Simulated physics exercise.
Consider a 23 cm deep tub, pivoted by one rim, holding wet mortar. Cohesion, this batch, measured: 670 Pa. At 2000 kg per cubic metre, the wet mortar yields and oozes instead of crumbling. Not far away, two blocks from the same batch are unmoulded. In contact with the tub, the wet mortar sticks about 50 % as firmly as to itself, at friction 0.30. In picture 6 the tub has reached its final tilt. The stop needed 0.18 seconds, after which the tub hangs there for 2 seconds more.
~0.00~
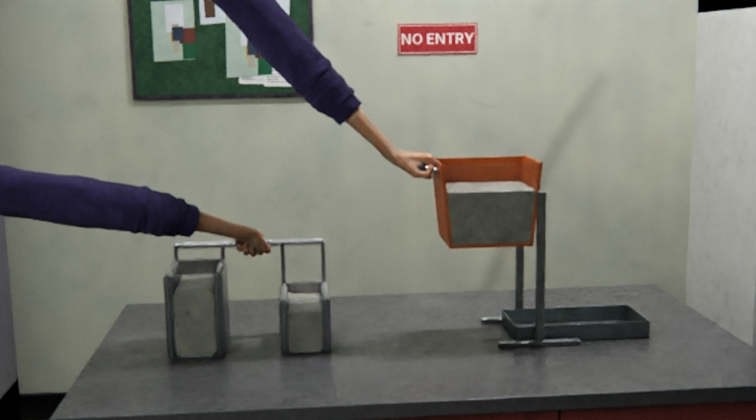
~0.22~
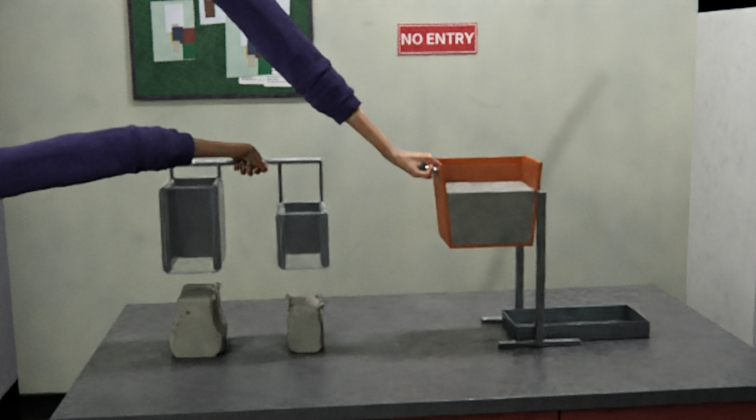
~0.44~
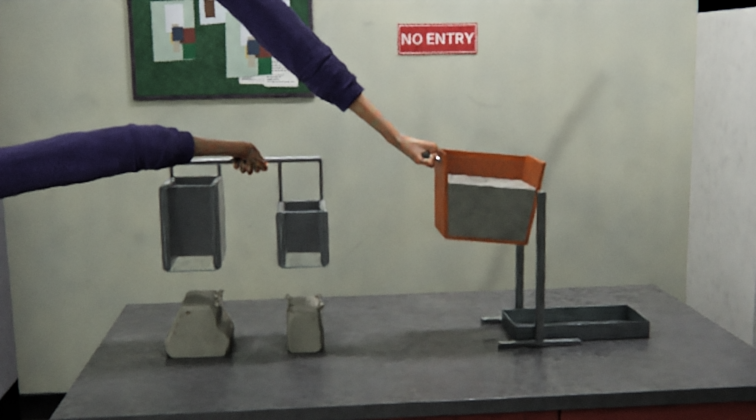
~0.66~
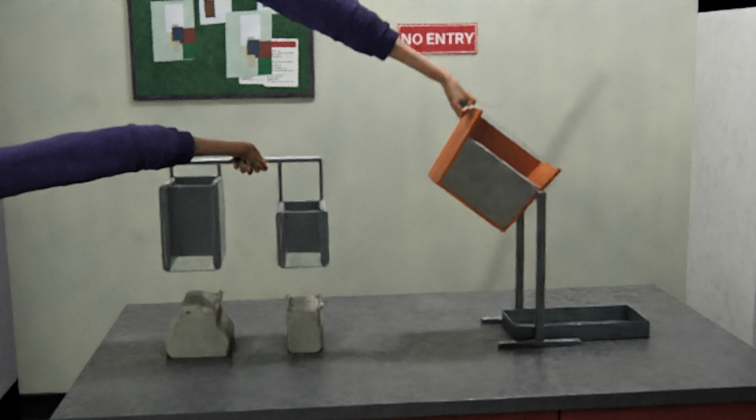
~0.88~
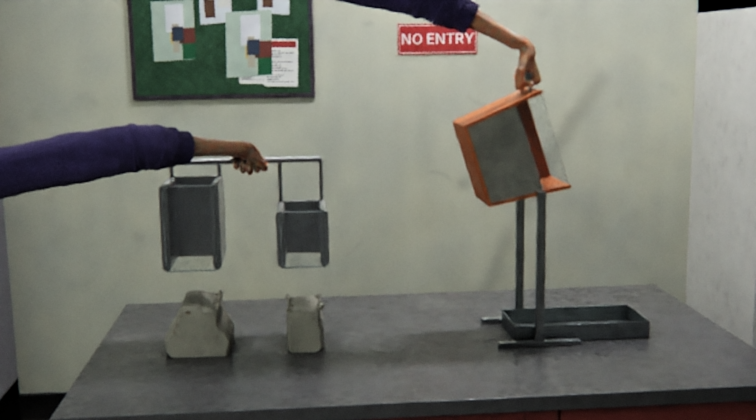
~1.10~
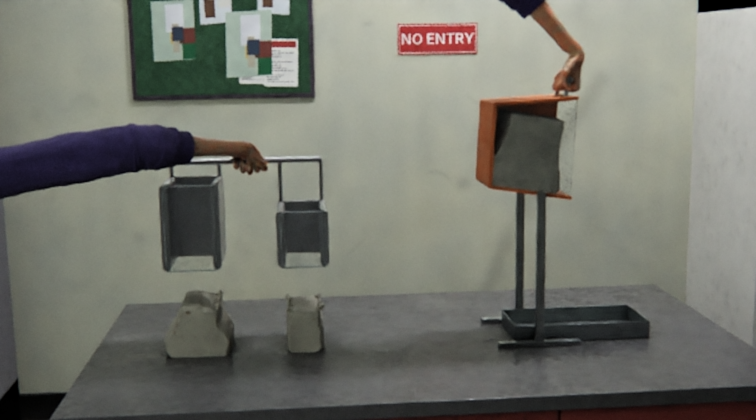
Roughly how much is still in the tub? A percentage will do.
I would say about 48 percent.
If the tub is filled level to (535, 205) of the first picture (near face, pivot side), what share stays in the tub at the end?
Result: Approx. 60 % remaining in tub.
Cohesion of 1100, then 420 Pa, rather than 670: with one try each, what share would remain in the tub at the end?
About 45 % first, about 40 % second.
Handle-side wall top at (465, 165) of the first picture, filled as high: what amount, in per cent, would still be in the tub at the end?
Some 70 percent would still be in the tub at the end.
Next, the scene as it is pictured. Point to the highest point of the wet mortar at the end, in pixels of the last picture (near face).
Near (523, 158).
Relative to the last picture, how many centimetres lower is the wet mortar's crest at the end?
Roughly 12 cm.
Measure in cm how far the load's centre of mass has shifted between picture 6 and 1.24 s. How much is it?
Around 6 cm.
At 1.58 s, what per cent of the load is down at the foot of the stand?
Down at that time: Approx. 35 %.
After 1.24 s, the tub is at 93 degrees and holds 83 %.
After 1.41 s, the tub is at 93 degrees and holds 52 %.
After 1.58 s, the tub is at 93 degrees and holds 48 %.
After 1.75 s, the tub is at 93 degrees and holds 48 %.
After 3.10 s, at the end, the tub is at 93 degrees and holds 48 %.
